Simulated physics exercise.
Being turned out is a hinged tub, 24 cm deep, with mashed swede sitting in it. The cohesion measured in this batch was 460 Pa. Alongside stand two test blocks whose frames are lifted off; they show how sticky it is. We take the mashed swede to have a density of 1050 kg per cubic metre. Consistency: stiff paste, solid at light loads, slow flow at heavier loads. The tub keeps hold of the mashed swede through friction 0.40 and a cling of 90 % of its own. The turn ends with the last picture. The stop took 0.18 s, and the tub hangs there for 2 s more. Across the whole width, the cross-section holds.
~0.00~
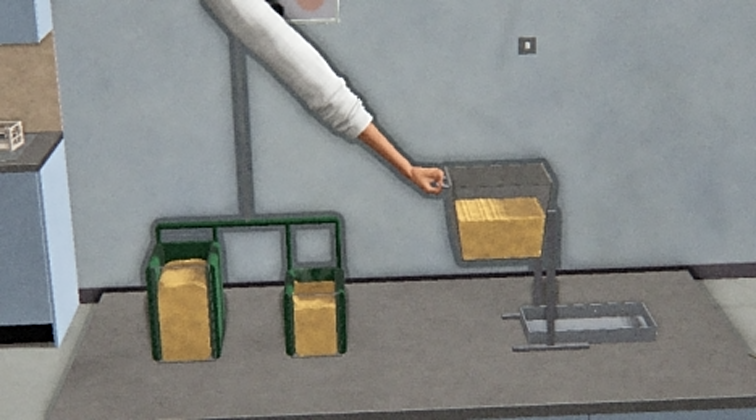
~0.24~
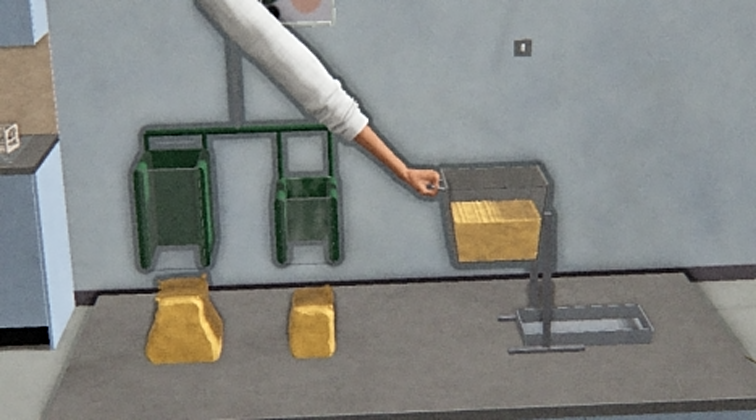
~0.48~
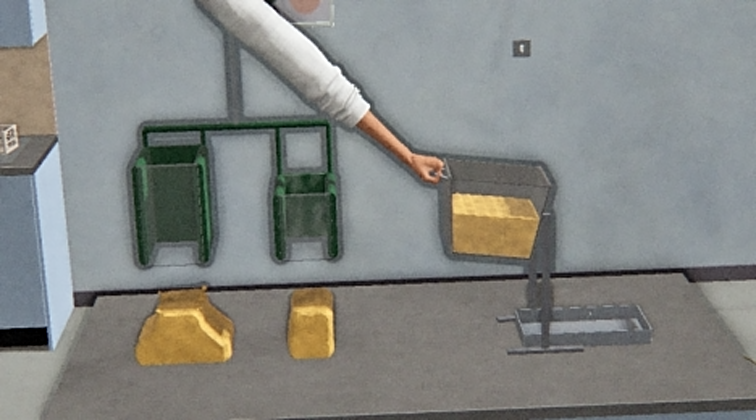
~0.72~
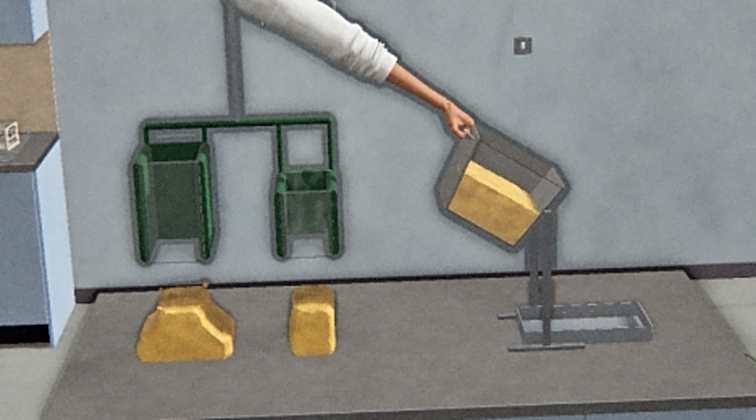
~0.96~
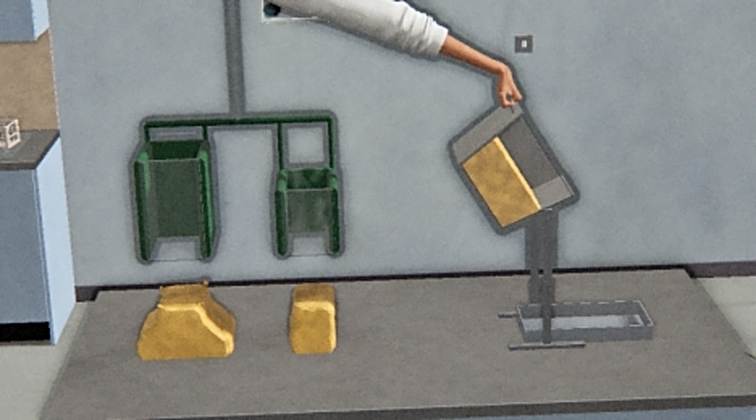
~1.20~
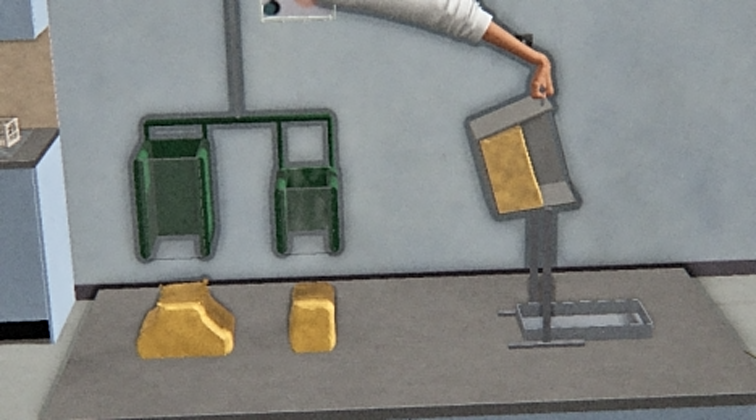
A green double frame lifts off two yellow blocks on a grey bench against a blue-grey wall, seen from the front and slightly above. The taller left block slumps and spreads while the smaller right one settles slightly. At right, a white-sleeved arm raises the left side of a clear tub on a grey stand, turning it steeply clockwise with the yellow mash still inside, above a shallow tray.
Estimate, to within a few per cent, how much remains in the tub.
Roughly 100 per cent remains in the tub.
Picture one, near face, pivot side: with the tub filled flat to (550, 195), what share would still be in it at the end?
I'd say close to 75 % stays in the tub.
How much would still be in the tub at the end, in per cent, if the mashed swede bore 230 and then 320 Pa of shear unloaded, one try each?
You'd see 85 percent the first time and 100 percent the second.
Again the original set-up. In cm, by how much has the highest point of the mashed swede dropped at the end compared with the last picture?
3 cm.
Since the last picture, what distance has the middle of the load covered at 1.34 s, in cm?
I'd put the distance at about 1 centimetres.
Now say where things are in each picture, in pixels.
In the first frame, handle-side rim at (453, 187), tilt 0 degrees; crest of the mashed swede at (545, 217); block heights 26 cm, 17 cm (left to right).
In the second frame, handle-side rim at (449, 189), tilt 0 degrees; crest of the mashed swede at (541, 219); block heights 21 cm, 16 cm (left to right).
In the third frame, handle-side rim at (452, 178), tilt 7 degrees; crest of the mashed swede at (458, 213); block heights 17 cm, 16 cm (left to right).
In the fourth frame, handle-side rim at (481, 139), tilt 33 degrees; crest of the mashed swede at (469, 174); block heights 17 cm, 16 cm (left to right).
In the fifth frame, handle-side rim at (524, 115), tilt 59 degrees; crest of the mashed swede at (493, 142); block heights 17 cm, 16 cm (left to right).
In the sixth frame, handle-side rim at (553, 110), tilt 75 degrees; crest of the mashed swede at (517, 130); block heights 17 cm, 16 cm (left to right).
After 1.34 s, the tub is at 76 degrees and holds 100 %.
After 1.51 s, the tub is at 76 degrees and holds 100 %.
After 1.68 s, the tub is at 76 degrees and holds 100 %.
After 1.85 s, the tub is at 76 degrees and holds 100 %.
After 3.20 s, the tub is at 76 degrees and holds 100 %.
